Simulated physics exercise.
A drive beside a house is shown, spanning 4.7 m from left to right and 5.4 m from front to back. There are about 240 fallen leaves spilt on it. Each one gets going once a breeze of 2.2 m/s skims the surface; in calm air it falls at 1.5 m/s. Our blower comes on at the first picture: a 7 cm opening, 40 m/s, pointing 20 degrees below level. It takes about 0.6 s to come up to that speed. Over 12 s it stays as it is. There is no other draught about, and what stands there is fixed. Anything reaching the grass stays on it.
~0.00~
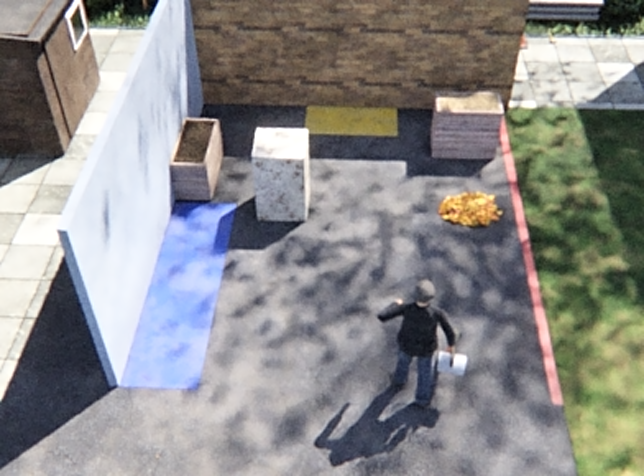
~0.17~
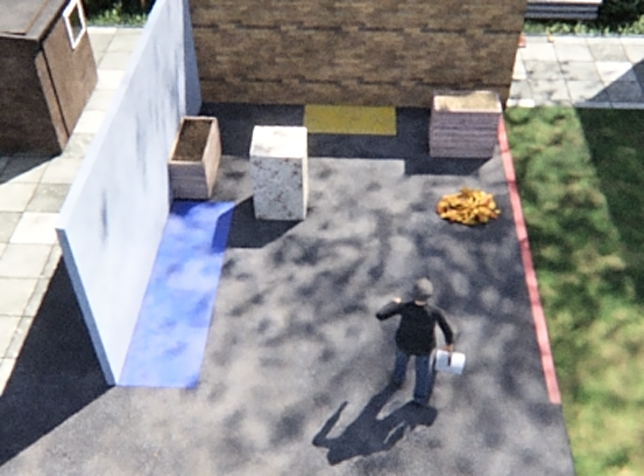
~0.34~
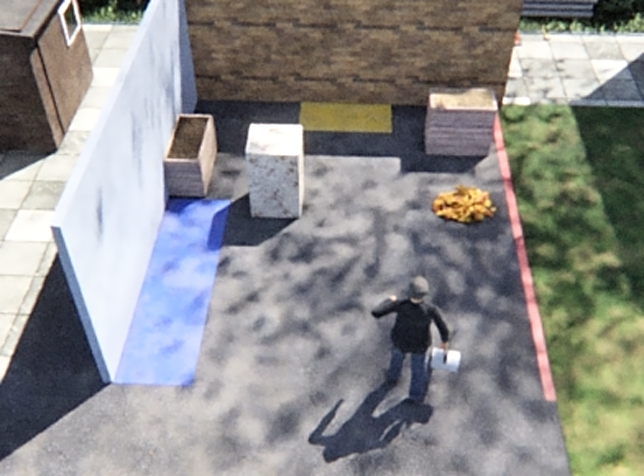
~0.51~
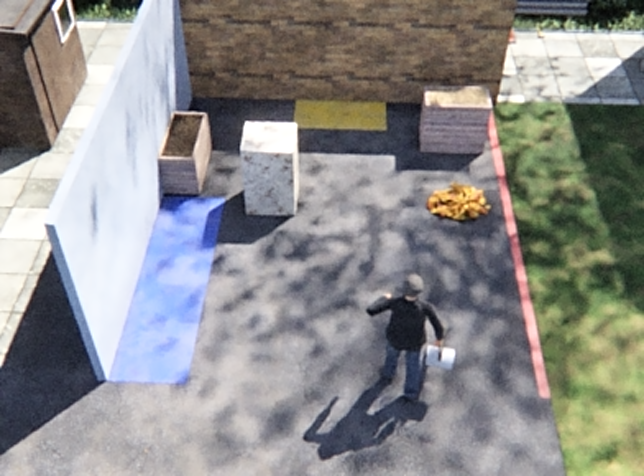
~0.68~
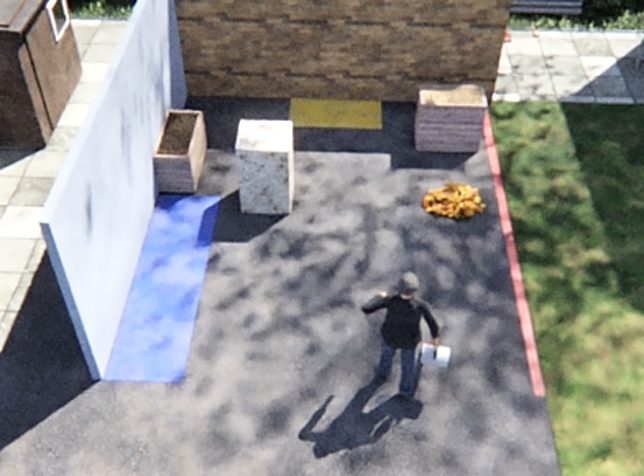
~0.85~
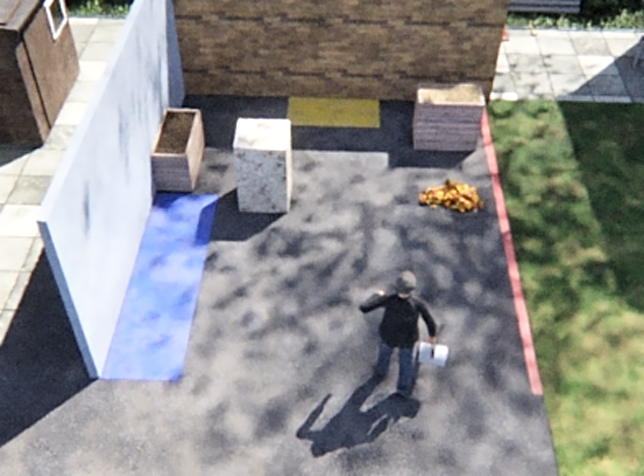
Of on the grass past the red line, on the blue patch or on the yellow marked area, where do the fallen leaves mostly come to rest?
Mostly at the red one.
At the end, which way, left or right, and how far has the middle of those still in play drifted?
Direction to the right-hand side, distance about 0.6 m.
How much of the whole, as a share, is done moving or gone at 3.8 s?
That works out to some 70 %.
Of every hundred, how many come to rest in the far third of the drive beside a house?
About 50 percent.
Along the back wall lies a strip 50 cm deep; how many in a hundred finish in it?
That works out to some 4 %.
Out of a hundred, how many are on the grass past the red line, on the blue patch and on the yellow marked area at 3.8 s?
30 % red, 0 % blue, 0 % yellow.
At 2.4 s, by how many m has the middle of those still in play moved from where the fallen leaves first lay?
The centre ends up some 1.2 m from the start.
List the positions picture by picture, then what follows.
The middle of the fallen leaves is near (474, 209), none has stirred yet and the mouth of the blower is at (455, 330), in the first frame.
The middle of the fallen leaves is near (472, 207), none has stirred yet, the yellow marked area is centred on (350, 119), the red line is centred on (525, 227) and the blue patch is centred on (183, 284), in the second frame.
The middle of the fallen leaves is near (468, 205), none has stirred yet, the top of a planter is at (463, 99) and the top of a bin is at (274, 139), in the third frame.
The middle of the fallen leaves is near (462, 203) and none has stirred yet, in the fourth frame.
The middle of the fallen leaves is near (457, 201) and none has stirred yet, in the fifth frame.
The middle of the fallen leaves is near (455, 197), the farthest in sight from the blower is at (461, 185) and about 30 % have left their places, in the sixth frame.
After 2.4 s, 41 % are on the move or not yet settled, 0 % are on the yellow marked area, 25 % on the grass past the red line and 0 % on the blue patch; the middle of those still in play is near (467, 148).
After 3.8 s, 35 % are on the move or not yet settled, 0 % are on the yellow marked area, 28 % on the grass past the red line and 0 % on the blue patch; the middle of those still in play is near (467, 149).
After 6.6 s, 25 % are on the move or not yet settled, 1 % are on the yellow marked area, 30 % on the grass past the red line and 0 % on the blue patch; the middle of those still in play is near (486, 143).
After 12.0 s, at the end, 1 % are on the yellow marked area, 32 % on the grass past the red line and 0 % on the blue patch; the middle of those still in play is near (486, 143).
